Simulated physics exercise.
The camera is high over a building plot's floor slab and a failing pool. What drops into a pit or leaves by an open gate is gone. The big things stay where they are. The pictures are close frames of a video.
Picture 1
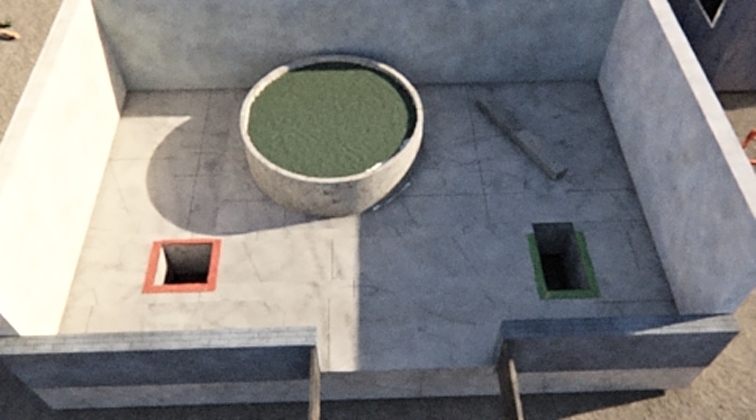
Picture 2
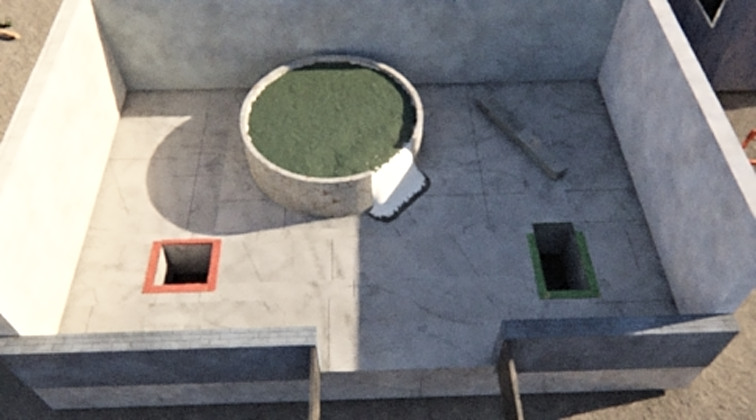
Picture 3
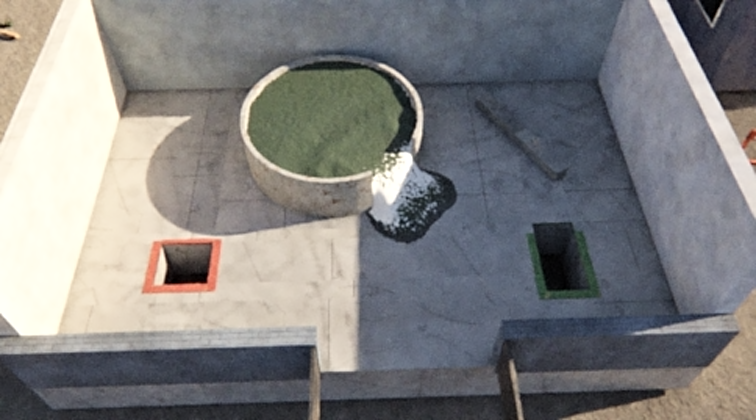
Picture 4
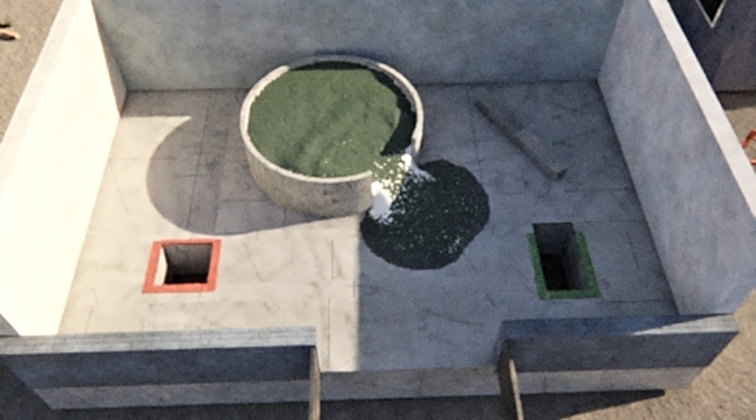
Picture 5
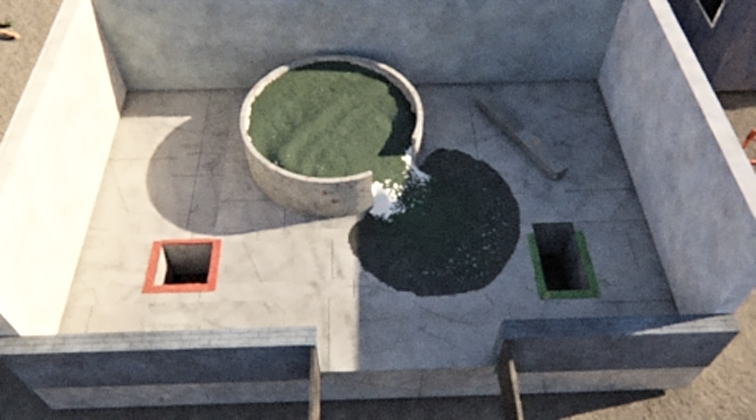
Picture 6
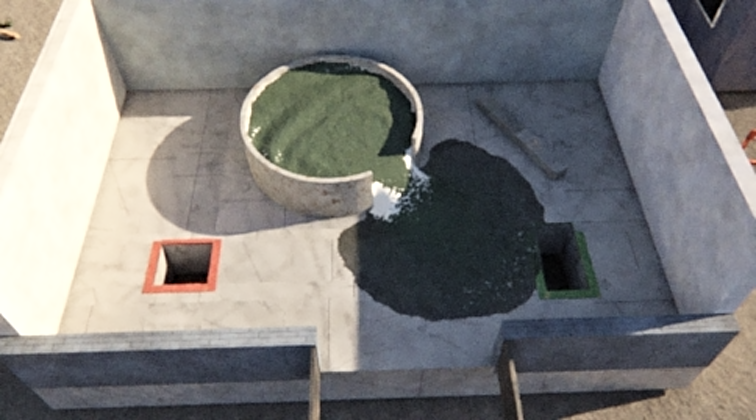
Round pool of dark green water bursting at its lower right side, the dark puddle spreading across the slab to the green-edged pit.
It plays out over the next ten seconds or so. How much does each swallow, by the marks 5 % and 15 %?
One by one: The gate takes more than 15 %; the green pit takes more than 15 %; the red pit takes less than 5 %.
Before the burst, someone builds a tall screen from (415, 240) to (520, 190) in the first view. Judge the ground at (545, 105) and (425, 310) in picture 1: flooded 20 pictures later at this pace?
One after the other: Under water, awash.
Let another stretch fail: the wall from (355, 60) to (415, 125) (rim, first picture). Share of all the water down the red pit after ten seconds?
Parts in a hundred: Red 4.
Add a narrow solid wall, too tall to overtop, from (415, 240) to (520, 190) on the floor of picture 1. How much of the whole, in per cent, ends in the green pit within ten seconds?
Roughly, in per cent: Green 6.
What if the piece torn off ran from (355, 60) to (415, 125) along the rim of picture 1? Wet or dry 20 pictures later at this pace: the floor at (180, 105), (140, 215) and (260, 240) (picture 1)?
One after the other: Covered, clear, no water.
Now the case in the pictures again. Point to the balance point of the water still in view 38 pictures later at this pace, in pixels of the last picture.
Around (419, 179).
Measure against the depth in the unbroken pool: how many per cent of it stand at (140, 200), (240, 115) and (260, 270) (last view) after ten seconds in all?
In that order: 0, 0 and 0 per cent.
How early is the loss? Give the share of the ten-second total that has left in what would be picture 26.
Some 45 per cent.
A moment on, water covers 30 % of the floor; the gate 1 %, the green pit 3 %, the red pit 0 %.
Next, water covers 30 % of the floor; the gate 4 %, the green pit 7 %, the red pit 0 %.
Then, water covers 40 % of the floor; the gate 8 %, the green pit 14 %, the red pit 0 %.
Later, water covers 50 % of the floor; the gate 14 %, the green pit 25 %, the red pit 0 %.
In the end, water covers 50 % of the floor; the gate 18 %, the green pit 34 %, the red pit 0 %.
